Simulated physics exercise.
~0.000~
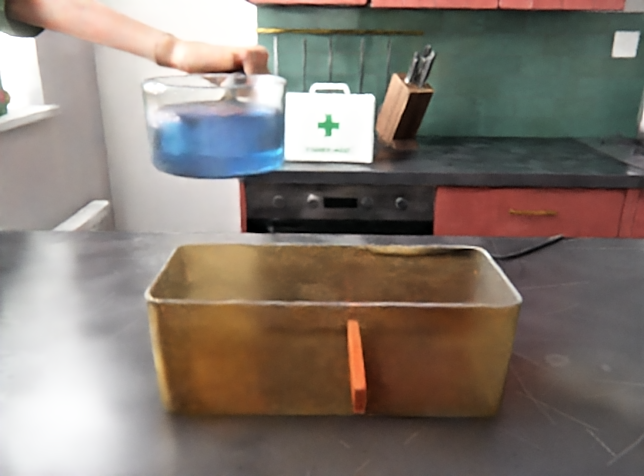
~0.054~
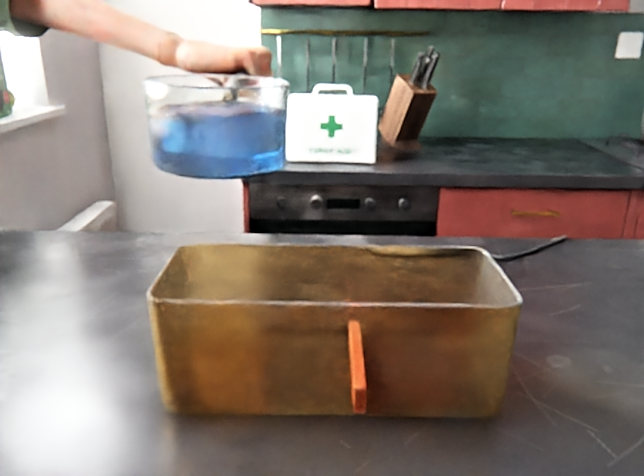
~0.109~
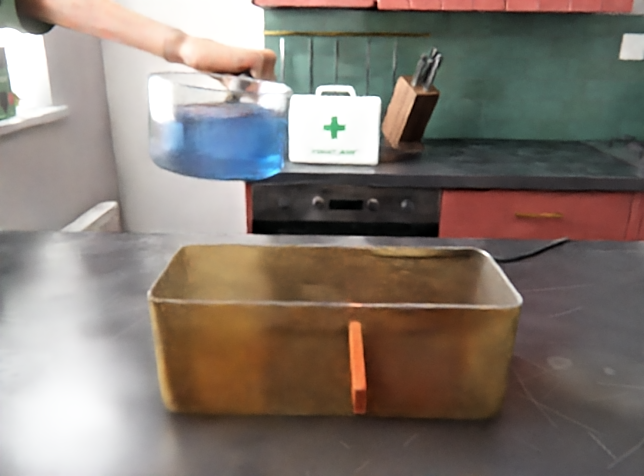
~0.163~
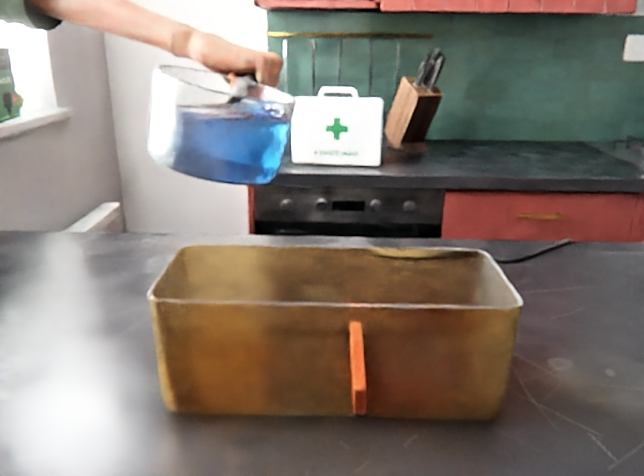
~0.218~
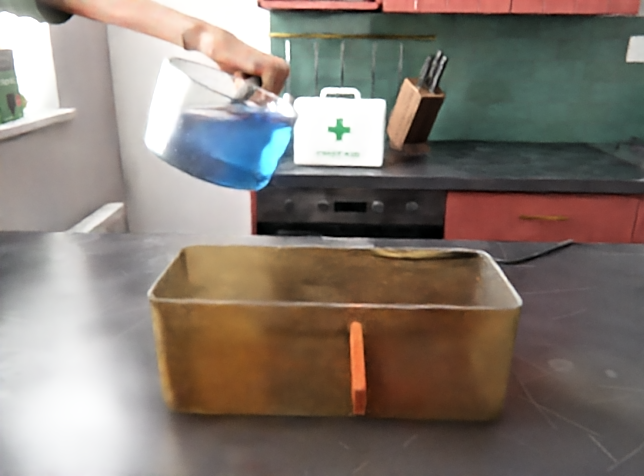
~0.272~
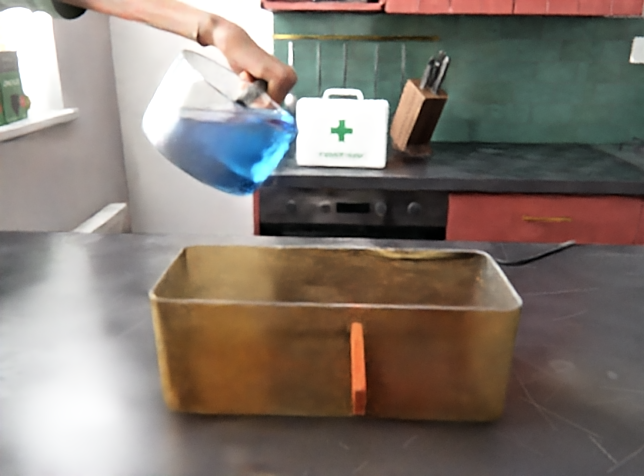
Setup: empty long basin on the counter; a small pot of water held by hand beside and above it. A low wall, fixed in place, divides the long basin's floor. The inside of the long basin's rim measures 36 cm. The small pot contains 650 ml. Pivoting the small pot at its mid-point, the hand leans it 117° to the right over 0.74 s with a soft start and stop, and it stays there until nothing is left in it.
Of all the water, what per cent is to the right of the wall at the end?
I would say 32 percent.
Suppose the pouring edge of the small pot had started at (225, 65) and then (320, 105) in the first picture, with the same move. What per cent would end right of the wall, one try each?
20 per cent first, 55 per cent second.
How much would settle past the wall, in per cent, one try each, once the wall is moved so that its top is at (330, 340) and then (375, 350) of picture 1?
One try each: Around 60 percent and then around 10 percent.
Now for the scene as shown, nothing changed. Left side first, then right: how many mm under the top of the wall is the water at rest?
Some 14 mm on the left and 20 mm on the right.
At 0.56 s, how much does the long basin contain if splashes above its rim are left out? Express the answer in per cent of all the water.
About 26%.
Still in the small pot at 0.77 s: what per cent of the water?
I'd estimate some 3 per cent.
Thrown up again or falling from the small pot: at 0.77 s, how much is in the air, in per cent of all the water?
Something like 7 per cent of the total.
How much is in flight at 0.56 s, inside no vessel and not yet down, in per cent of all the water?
Estimate: Some 46 % of the total.
Then, 0.56 s in, the tilt is 101° and 29 per cent is still to pour, 17 is left of the wall and 8 right of it.
Then, 0.77 s in, the tilt is 117° and 3 per cent is still to pour, 62 is left of the wall and 28 right of it.
Then, 1.00 s in, the tilt is 117° and 0 per cent is still to pour, 67 is left of the wall and 30 right of it.
Then, 1.24 s in, the tilt is 117° and 0 per cent is still to pour, 66 is left of the wall and 32 right of it.
Finally, 66 per cent lies left of the wall, 32 right of it and 3 outside.
